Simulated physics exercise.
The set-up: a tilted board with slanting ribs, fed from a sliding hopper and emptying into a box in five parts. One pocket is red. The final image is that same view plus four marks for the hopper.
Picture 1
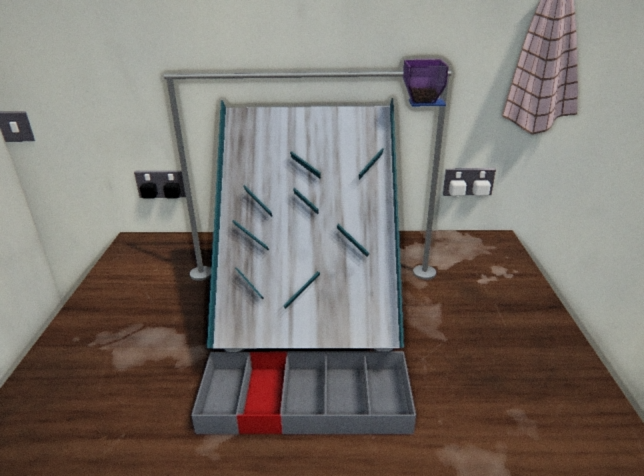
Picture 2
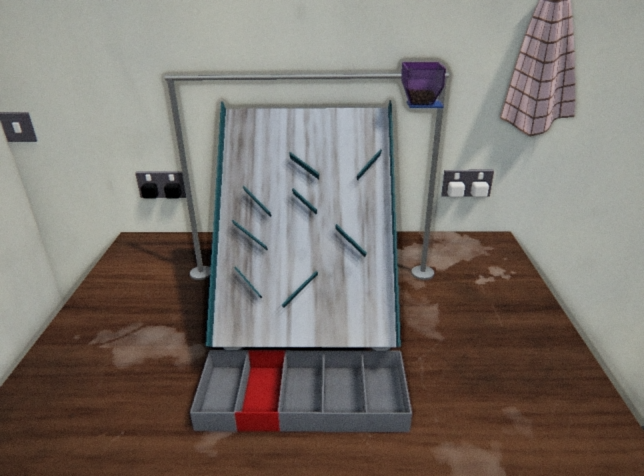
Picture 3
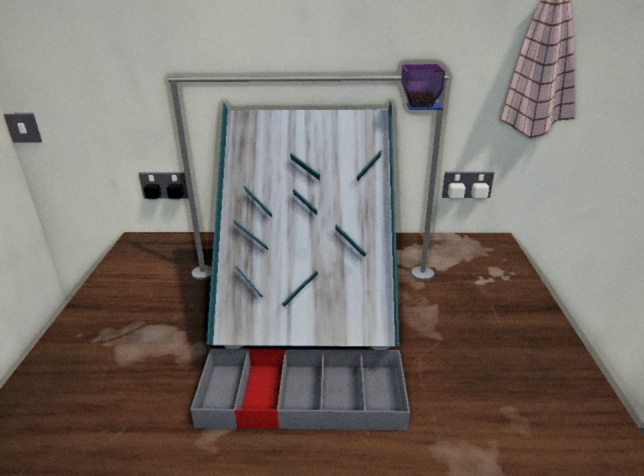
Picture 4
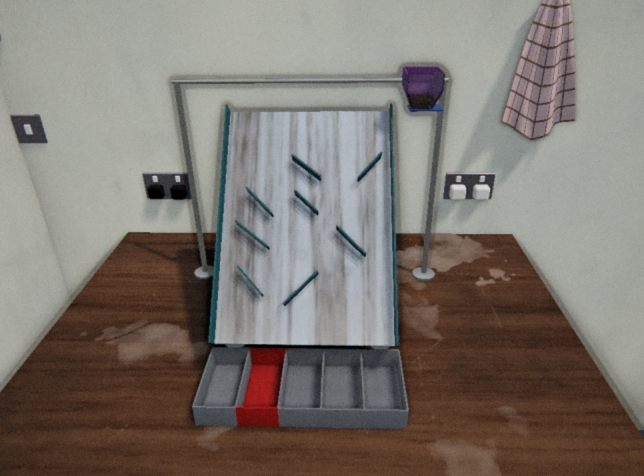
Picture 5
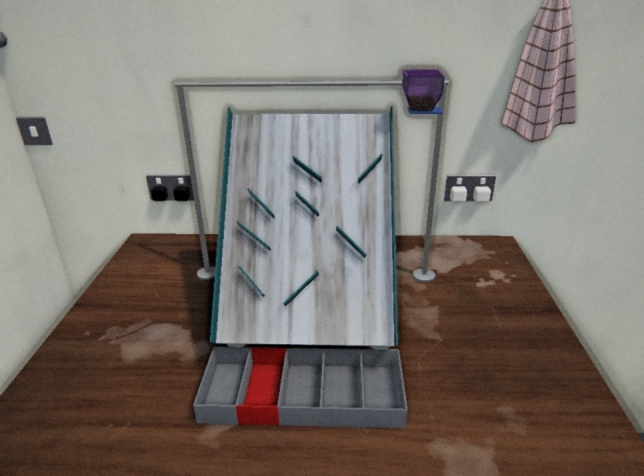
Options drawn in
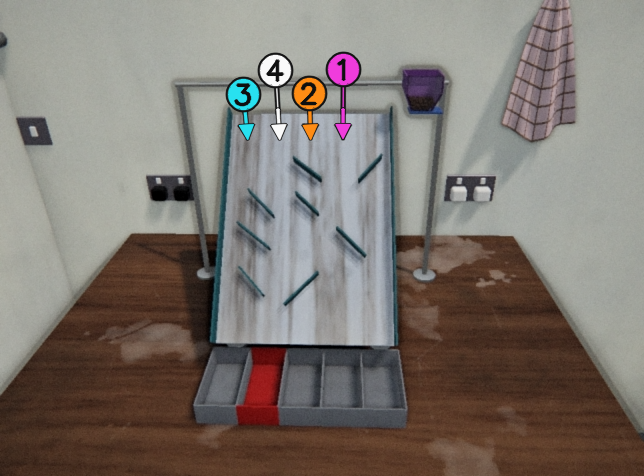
A tilted board with slanting ribs stood on a wooden table above a grey box with one red pocket, while a purple hopper stayed at the rail's right end; only the view shifted slightly.
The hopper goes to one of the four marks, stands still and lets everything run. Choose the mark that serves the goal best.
Mark 4.
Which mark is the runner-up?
Here it is mark 3.
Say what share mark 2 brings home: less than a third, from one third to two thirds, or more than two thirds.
It is less than a third.
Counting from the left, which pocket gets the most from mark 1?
It is the fifth one.
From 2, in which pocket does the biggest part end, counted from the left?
The fifth from the left.
On the marked copy, mark 1 meets the board at (343, 133); mark 2 meets the board at (310, 133); mark 3 meets the board at (247, 134); mark 4 meets the board at (279, 134).
Choosing 1, a small part in the red pocket, about two thirds in other pockets, about a quarter outside the box.
Choosing 2, a small part in the red pocket, most in other pockets, a stray few outside the box.
Choosing 3, about a third in the red pocket, about half in other pockets, about a quarter outside the box.
Choosing 4, about half in the red pocket, about a third in other pockets, a stray few outside the box.
